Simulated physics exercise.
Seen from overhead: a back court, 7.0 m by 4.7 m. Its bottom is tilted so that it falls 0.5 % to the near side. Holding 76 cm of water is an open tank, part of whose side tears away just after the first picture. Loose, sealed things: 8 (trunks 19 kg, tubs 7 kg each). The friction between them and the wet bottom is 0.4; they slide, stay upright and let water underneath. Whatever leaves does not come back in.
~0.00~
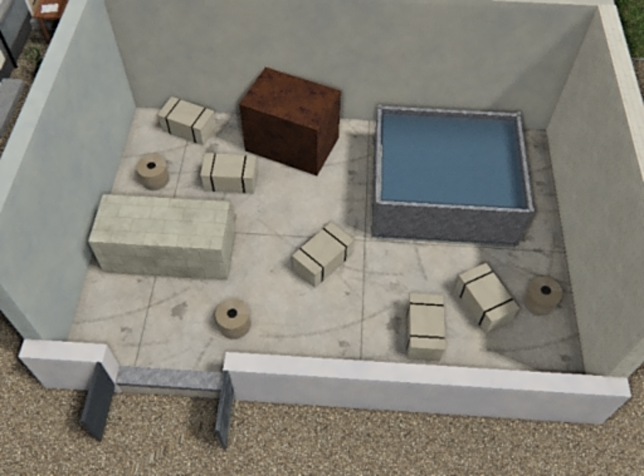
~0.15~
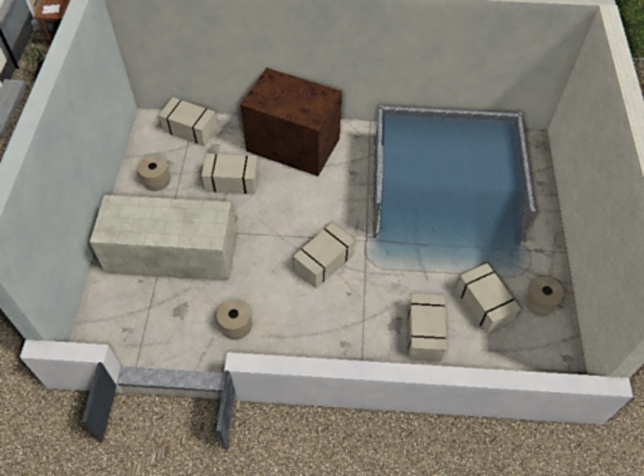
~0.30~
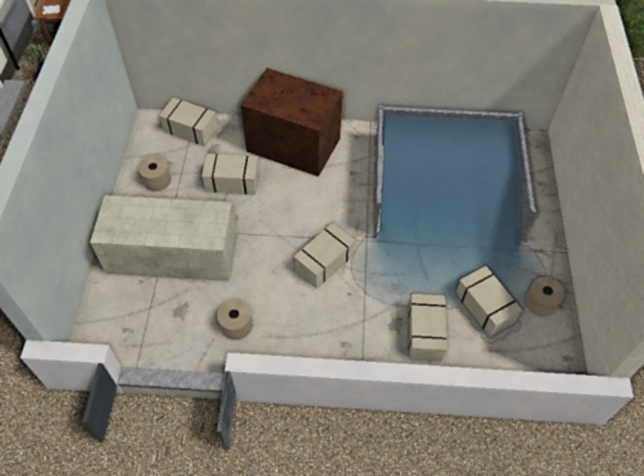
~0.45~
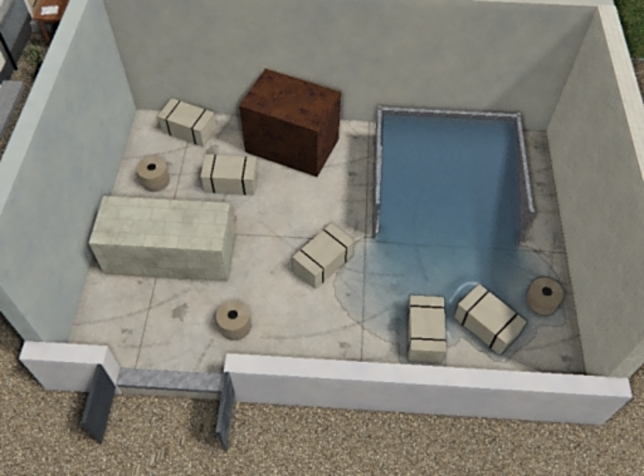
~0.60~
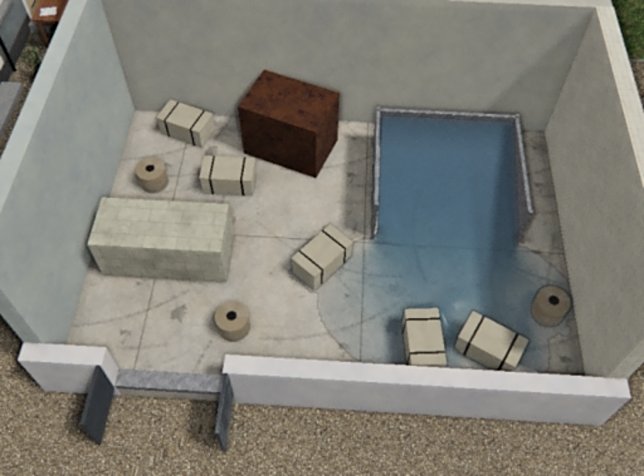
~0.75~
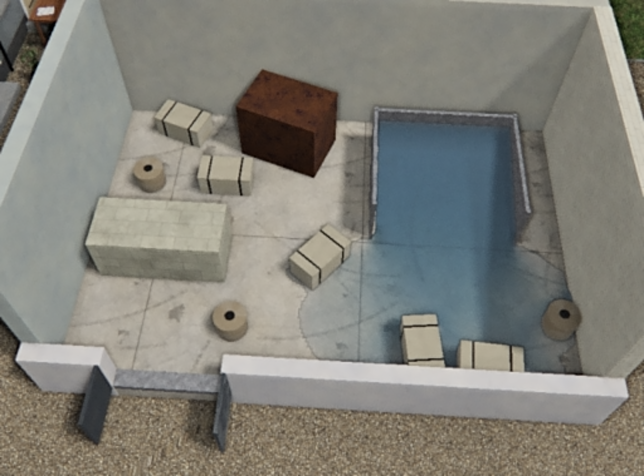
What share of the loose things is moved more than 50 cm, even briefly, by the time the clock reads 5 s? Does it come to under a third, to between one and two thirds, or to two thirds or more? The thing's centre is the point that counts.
A middling share of them moves that far, a third or more but fewer than two thirds.
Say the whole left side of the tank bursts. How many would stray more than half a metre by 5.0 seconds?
Result: 7.
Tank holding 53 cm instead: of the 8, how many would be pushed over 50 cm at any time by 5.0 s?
That would make 5 of them.
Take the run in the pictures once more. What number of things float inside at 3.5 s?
Answer: 4.
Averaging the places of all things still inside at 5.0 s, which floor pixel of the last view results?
The average lands around (267, 214).
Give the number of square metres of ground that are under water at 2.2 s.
Roughly 16 m2 of it is wet.
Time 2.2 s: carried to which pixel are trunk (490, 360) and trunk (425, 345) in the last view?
They end up about (532, 344) and (389, 332) in the last view.
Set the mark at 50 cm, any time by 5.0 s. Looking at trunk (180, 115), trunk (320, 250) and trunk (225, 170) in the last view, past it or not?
In turn: Under, more, short of it.
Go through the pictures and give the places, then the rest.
In the first frame, a trunk at (489, 291), on the bottom; a tub at (546, 290), on the bottom; 3.8 m2 under water; 0 of 8 have shifted.
In the second frame, a trunk at (490, 292) rests on the ground; a tub at (547, 291), on the bottom; 5.1 m2 under water; 0 of 8 have shifted.
In the third frame, a trunk at (491, 295), on the bottom, 4 cm from its start; a tub at (548, 291) rests on the ground; water covers 6.5 m2; 0 of 8 have shifted.
In the fourth frame, a trunk at (492, 313) rests on the ground, 33 cm from its start; a tub at (547, 292) rests on the ground; 8.2 m2 under water; 1 of 8 have shifted.
In the fifth frame, a trunk at (494, 338) rests on the ground, 69 cm from its start; a tub at (554, 301) rests on the ground, 17 cm from its start; 10.1 m2 under water; 3 of 8 have shifted.
In the sixth frame, a trunk at (492, 360) rests on the ground, 100 cm from its start; a tub at (565, 314), on the bottom, 42 cm from its start; 11.5 m2 under water; 3 of 8 have shifted.
After 1.1 s 2 of 8 are over 50 cm from their spots; 3 afloat.
After 2.2 s 4 of 8 are over 50 cm from their spots; 3 afloat.
After 3.5 s 4 of 8 are over 50 cm from their spots; 4 afloat.
After 5.0 s 4 of 8 are over 50 cm from their spots, and 5 have been at some point; 4 afloat.
